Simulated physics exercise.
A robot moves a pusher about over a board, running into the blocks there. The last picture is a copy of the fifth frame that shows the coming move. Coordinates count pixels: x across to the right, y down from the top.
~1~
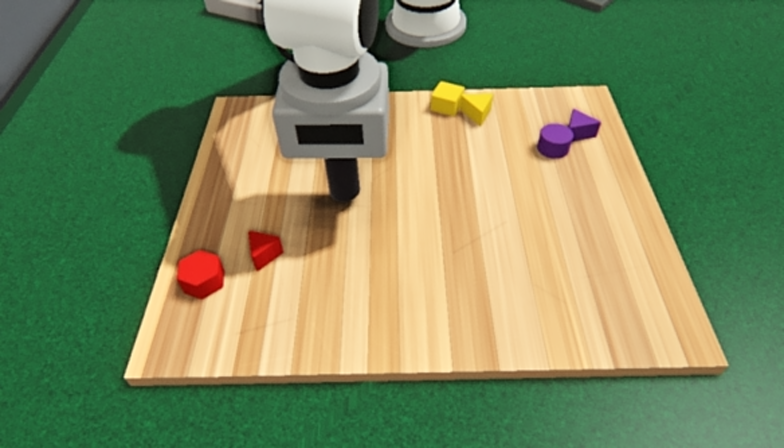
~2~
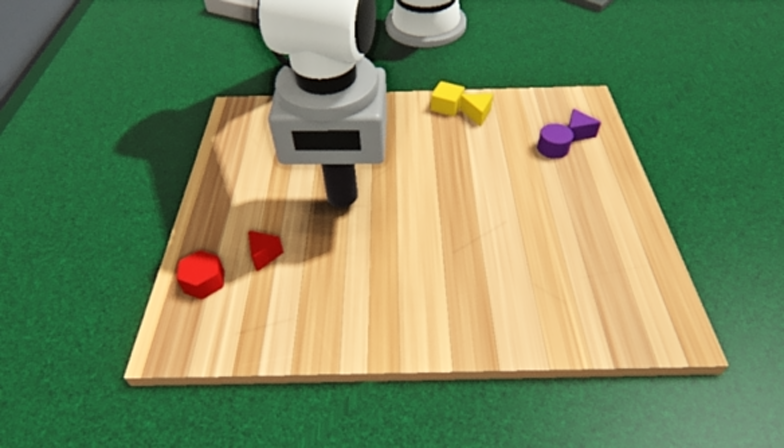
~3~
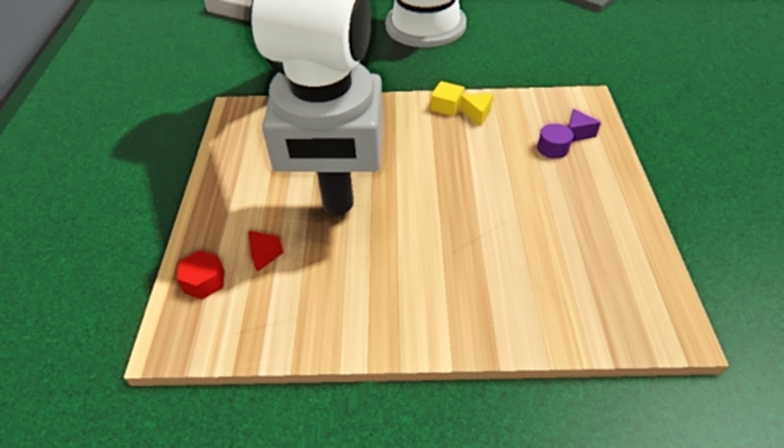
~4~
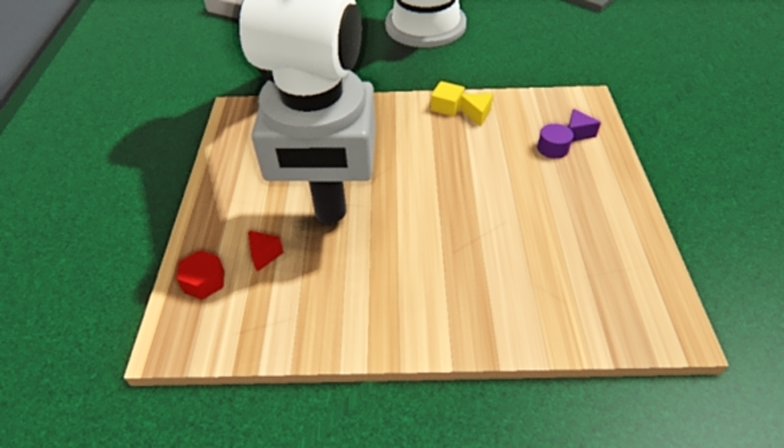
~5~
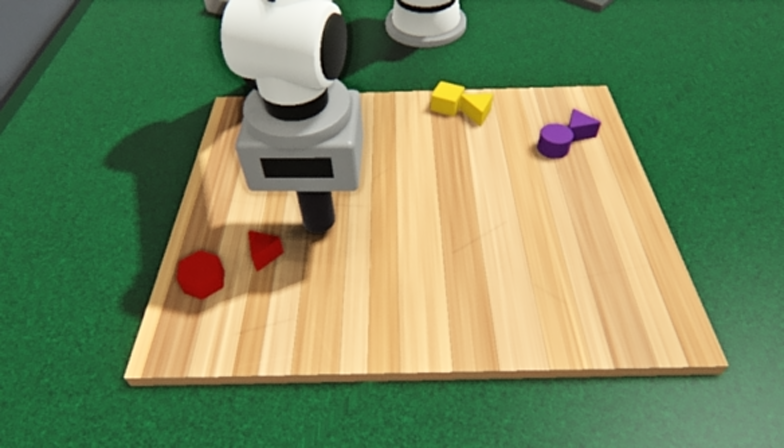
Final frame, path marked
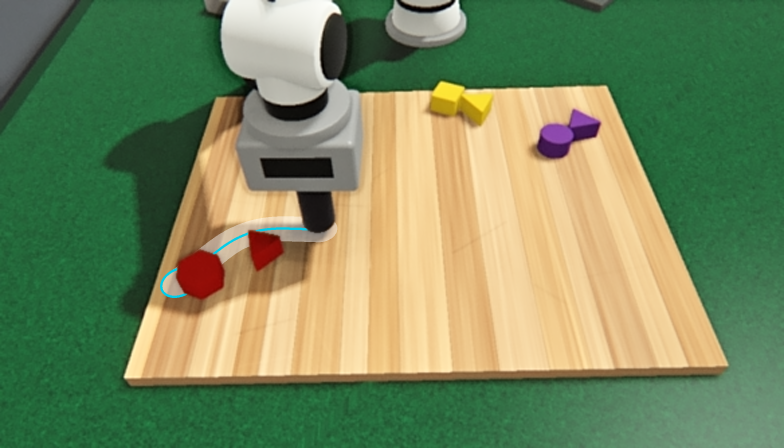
A light wooden board lies on a speckled green surface, seen from above at an angle by a camera that stays still. A red hexagon and a red triangular piece sit at the lower left, two yellow blocks at the top, and two purple blocks at the upper right. A white and grey robot arm moves its black pusher slightly down and left, nearing the red triangular piece, while every block stays still.
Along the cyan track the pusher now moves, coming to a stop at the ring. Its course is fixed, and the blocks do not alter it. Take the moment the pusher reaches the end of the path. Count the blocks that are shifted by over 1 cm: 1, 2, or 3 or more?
One block moves more than 1 cm.
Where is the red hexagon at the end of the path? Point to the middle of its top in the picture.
For the centre of its top, I'd go with (182, 296).
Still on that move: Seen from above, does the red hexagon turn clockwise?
No, that is not how it ends up.
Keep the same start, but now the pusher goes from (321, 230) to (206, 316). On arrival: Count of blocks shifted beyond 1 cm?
My forecast: 1.
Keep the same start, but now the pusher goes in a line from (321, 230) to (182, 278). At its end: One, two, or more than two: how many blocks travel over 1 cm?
2.
Drawn move, from (321, 230) by way of (270, 229) and (222, 248) to (179, 282).
On the path given first. One third of the way, pusher (268, 221); nothing pushed yet.
Two thirds of the way, pusher (218, 240); nothing pushed yet.
At the end, pusher (175, 275); red hexagon (182, 296), turned 60° anticlockwise; red triangular piece still.
